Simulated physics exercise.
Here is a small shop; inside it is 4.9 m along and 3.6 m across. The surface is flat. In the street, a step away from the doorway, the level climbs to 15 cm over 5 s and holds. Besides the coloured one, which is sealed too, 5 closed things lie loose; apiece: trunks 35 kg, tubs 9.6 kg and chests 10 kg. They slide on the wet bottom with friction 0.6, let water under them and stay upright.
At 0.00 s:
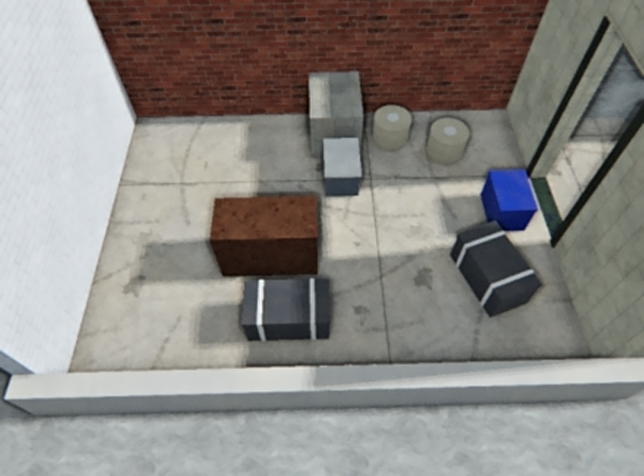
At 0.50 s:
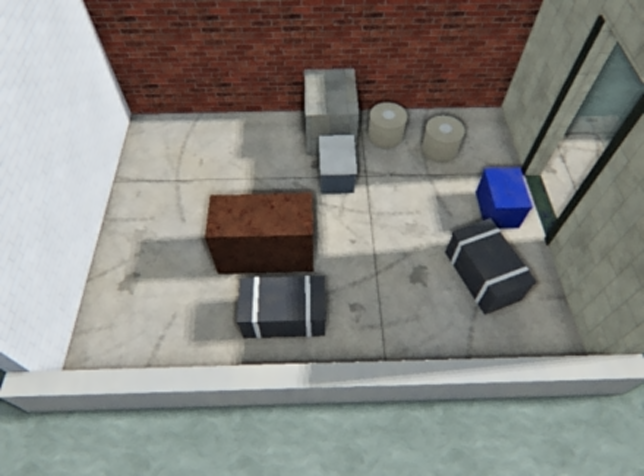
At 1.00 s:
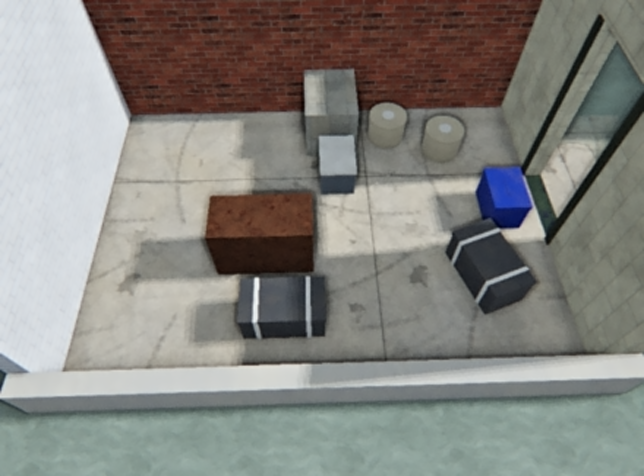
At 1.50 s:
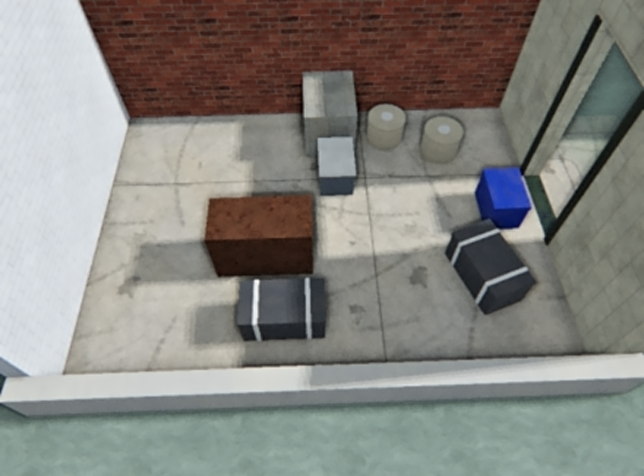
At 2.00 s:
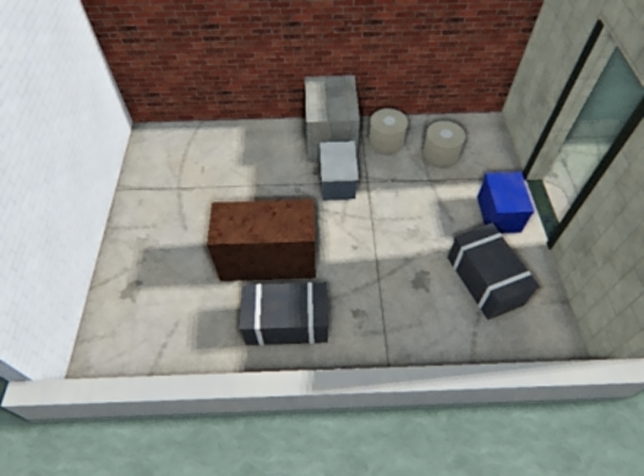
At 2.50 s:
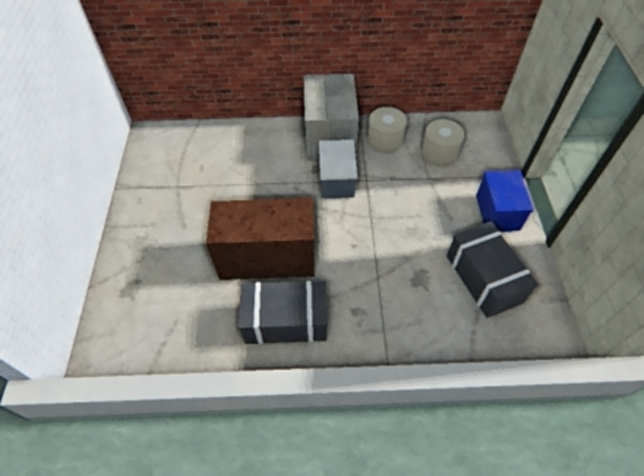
Blue box, dark strapped cases, a brown crate, grey boxes and two pale tubs sitting still in a walled room.
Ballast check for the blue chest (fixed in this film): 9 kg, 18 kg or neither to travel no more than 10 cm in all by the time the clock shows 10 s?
For it, neither weight holds it.
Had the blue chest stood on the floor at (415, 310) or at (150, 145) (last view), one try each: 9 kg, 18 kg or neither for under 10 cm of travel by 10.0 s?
In that order: Either load holds; the smaller is enough.
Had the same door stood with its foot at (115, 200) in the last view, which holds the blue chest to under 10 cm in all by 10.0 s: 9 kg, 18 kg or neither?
Then the lower weight is enough.
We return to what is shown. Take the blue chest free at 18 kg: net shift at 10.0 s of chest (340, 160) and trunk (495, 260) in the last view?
In turn: 0 cm, 0 cm.
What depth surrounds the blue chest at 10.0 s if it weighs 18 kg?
Roughly 6 cm.
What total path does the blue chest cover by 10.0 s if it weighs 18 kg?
Some 80 cm in all.
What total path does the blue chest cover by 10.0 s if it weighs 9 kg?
Some 250 cm in all.
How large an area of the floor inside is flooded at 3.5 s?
About 0.5 m2.
After 3.5 s the blue chest would be 7 cm from its start with 9 kg and 0 cm from its start with 18 kg; 3 cm of water round it then.
After 4.5 s the blue chest would be 42 cm from its start with 9 kg and 0 cm from its start with 18 kg; 4 cm of water round it then.
After 7.0 s the blue chest would be 176 cm from its start with 9 kg and 36 cm from its start with 18 kg; 5 cm of water round it then.
After 10.0 s the blue chest would be 222 cm from its start with 9 kg and 85 cm from its start with 18 kg; 6 cm of water round it then.
